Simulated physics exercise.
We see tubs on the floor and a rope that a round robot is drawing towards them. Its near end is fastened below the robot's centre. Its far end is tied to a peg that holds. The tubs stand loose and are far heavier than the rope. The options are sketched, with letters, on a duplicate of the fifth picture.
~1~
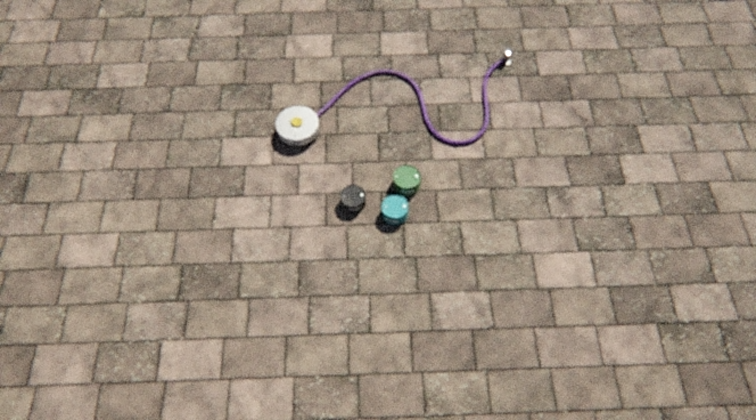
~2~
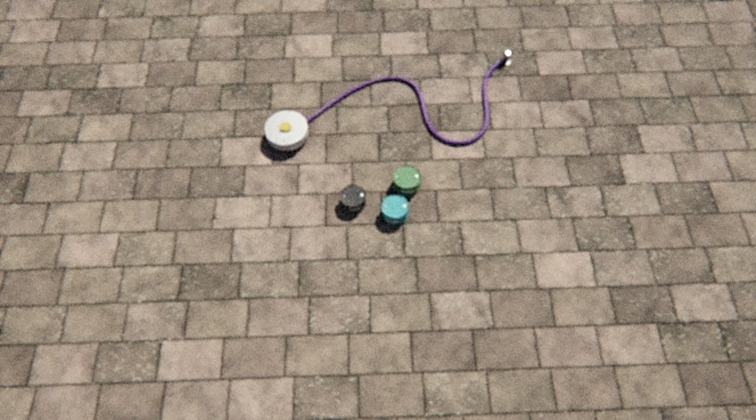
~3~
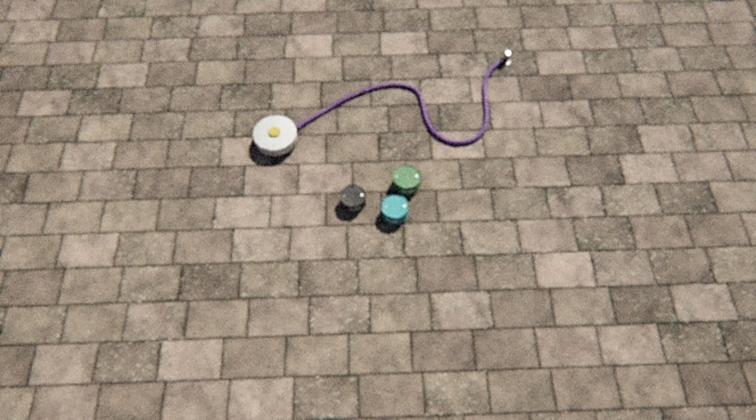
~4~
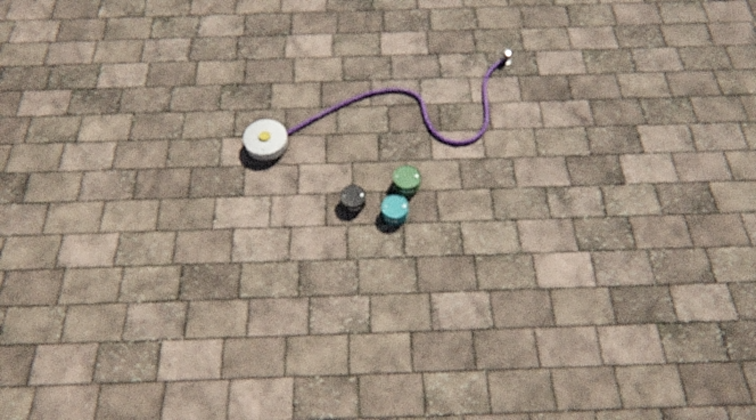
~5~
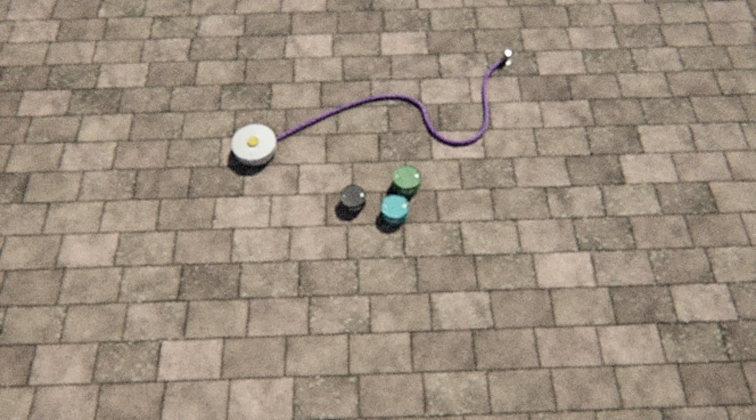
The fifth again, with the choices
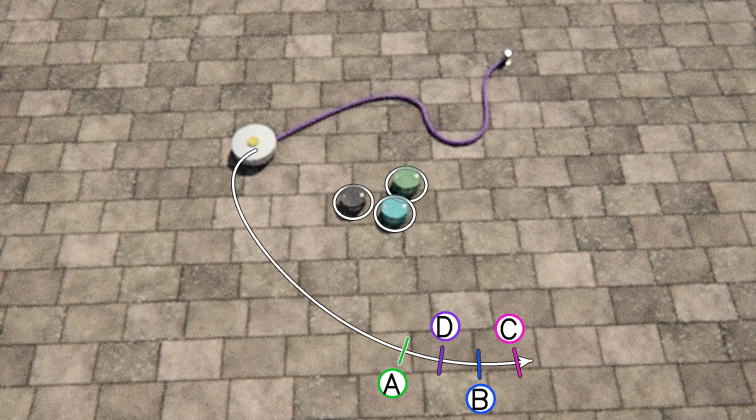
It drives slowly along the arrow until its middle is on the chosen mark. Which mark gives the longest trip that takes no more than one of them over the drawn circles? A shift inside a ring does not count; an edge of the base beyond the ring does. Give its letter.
Stop at A.
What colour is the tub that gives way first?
The black tub.
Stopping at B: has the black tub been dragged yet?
By then, yes.
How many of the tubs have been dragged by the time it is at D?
Two.
On the copy, A at (404, 351); B at (479, 364); C at (517, 363); D at (441, 360); the route from (256, 150) via (314, 301) to (532, 361).
On A. First, robot (247, 225).
Then, robot (316, 300).
Finally, robot (404, 348); black tub (370, 204); one over the rings.
By contrast, B has three over the rings; C has three over the rings; D has two over the rings.
